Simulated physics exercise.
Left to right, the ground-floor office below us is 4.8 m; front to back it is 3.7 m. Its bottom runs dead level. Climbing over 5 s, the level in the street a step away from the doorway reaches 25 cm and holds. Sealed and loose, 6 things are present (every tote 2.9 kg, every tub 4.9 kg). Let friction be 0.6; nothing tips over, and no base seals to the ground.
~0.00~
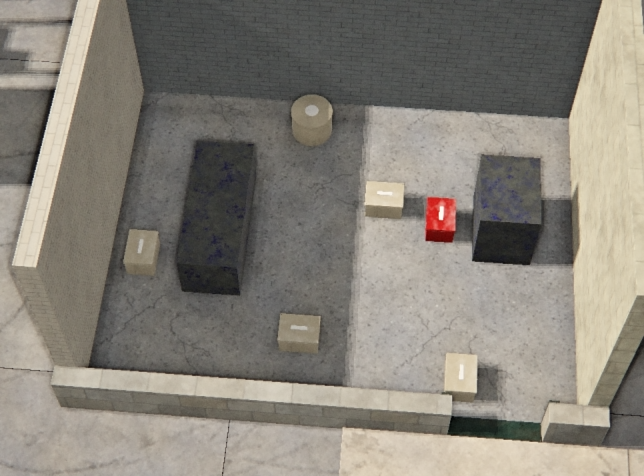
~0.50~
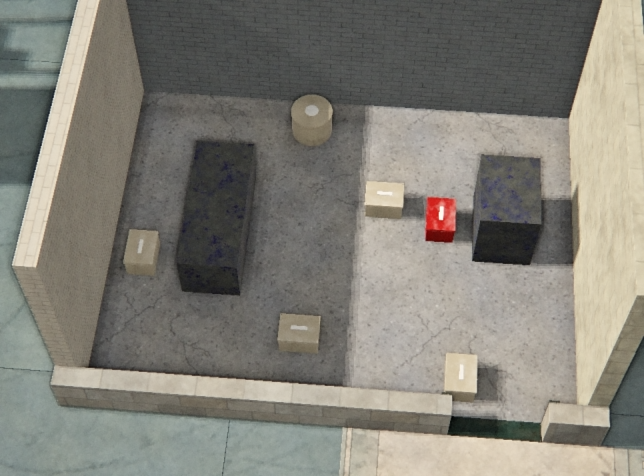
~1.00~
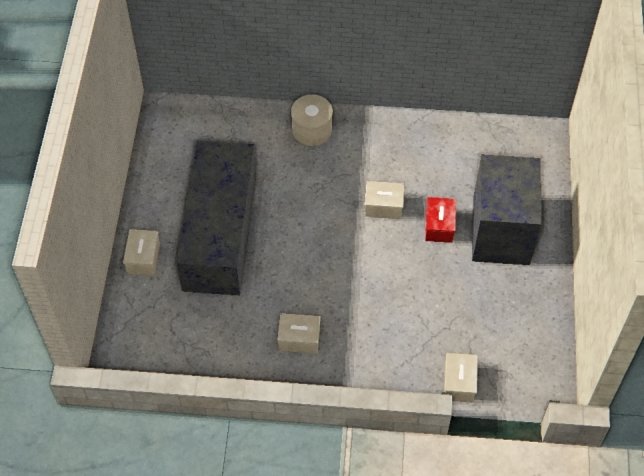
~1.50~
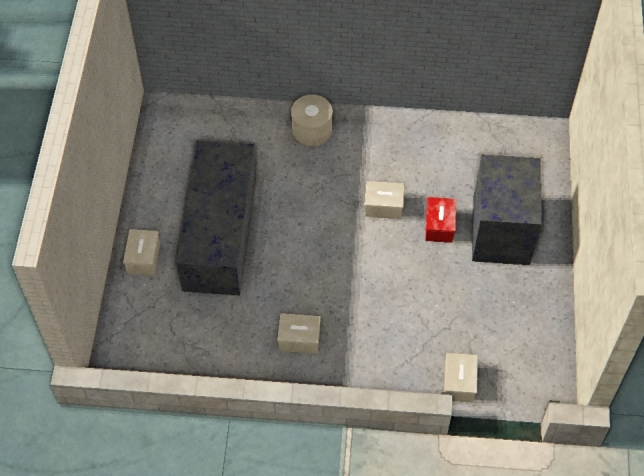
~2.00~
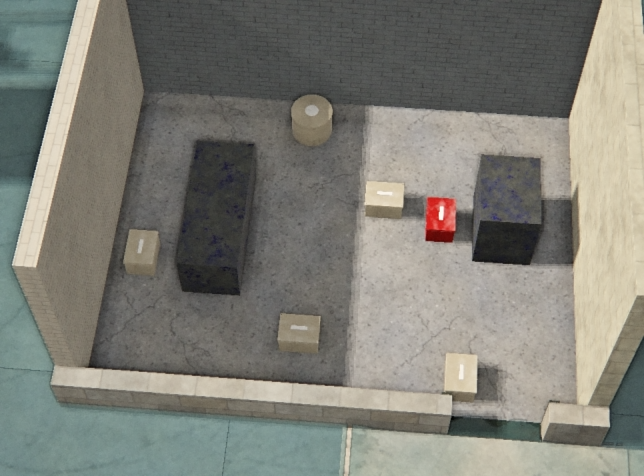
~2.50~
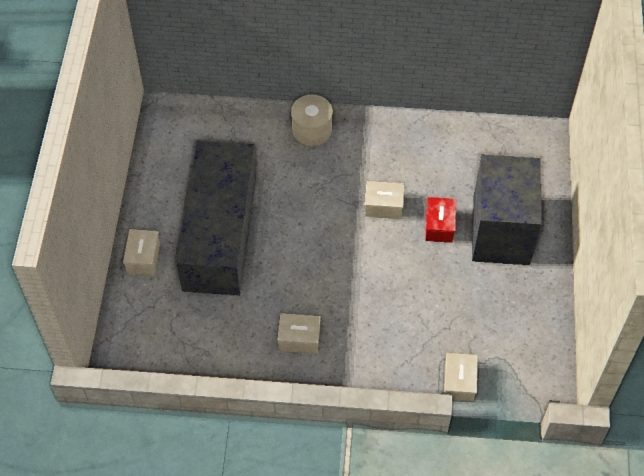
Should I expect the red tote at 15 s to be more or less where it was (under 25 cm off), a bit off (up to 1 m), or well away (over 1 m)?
Well away.
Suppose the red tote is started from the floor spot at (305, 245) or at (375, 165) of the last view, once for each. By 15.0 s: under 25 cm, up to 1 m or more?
First try: It covers a big distance; second try: It covers a big distance.
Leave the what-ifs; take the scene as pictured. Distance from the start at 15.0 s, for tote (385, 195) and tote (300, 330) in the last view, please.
One is off by 200 cm, the other by 140 cm, in the order asked.
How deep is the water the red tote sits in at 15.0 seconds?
15 cm, roughly.
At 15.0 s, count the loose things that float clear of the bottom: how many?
At that moment it comes to 6.
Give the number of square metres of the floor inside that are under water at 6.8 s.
Roughly 11.0 m2.
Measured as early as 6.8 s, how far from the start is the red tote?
About 140 cm by then.
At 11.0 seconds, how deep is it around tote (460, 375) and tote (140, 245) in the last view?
About 2 and 4 cm.
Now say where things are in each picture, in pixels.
The first frame shows the red tote at (441, 214) rests on the ground; water covers 0.0 m2; 0 of 6 have shifted.
The second frame shows the red tote at (441, 214) rests on the ground; water covers 0.0 m2; 0 of 6 have shifted.
The third frame shows the red tote at (441, 214), on the bottom; water covers 0.0 m2; 0 of 6 have shifted.
The fourth frame shows the red tote at (441, 214) rests on the ground; water covers 0.0 m2; 0 of 6 have shifted.
The fifth frame shows the red tote at (441, 214), on the bottom; 0.0 m2 under water; 0 of 6 have shifted.
The sixth frame shows the red tote at (441, 214), on the bottom; 0.3 m2 under water; 0 of 6 have shifted.
After 3.5 s the red tote is near (441, 214), 0.0 m from its start, aground; 0 afloat.
After 6.8 s the red tote is near (419, 112), 1.3 m from its start, afloat; 2 afloat.
After 11.0 s the red tote is near (203, 105), 2.9 m from its start, afloat; 4 afloat.
After 15.0 s the red tote is near (135, 354), 3.5 m from its start, afloat; 6 afloat.
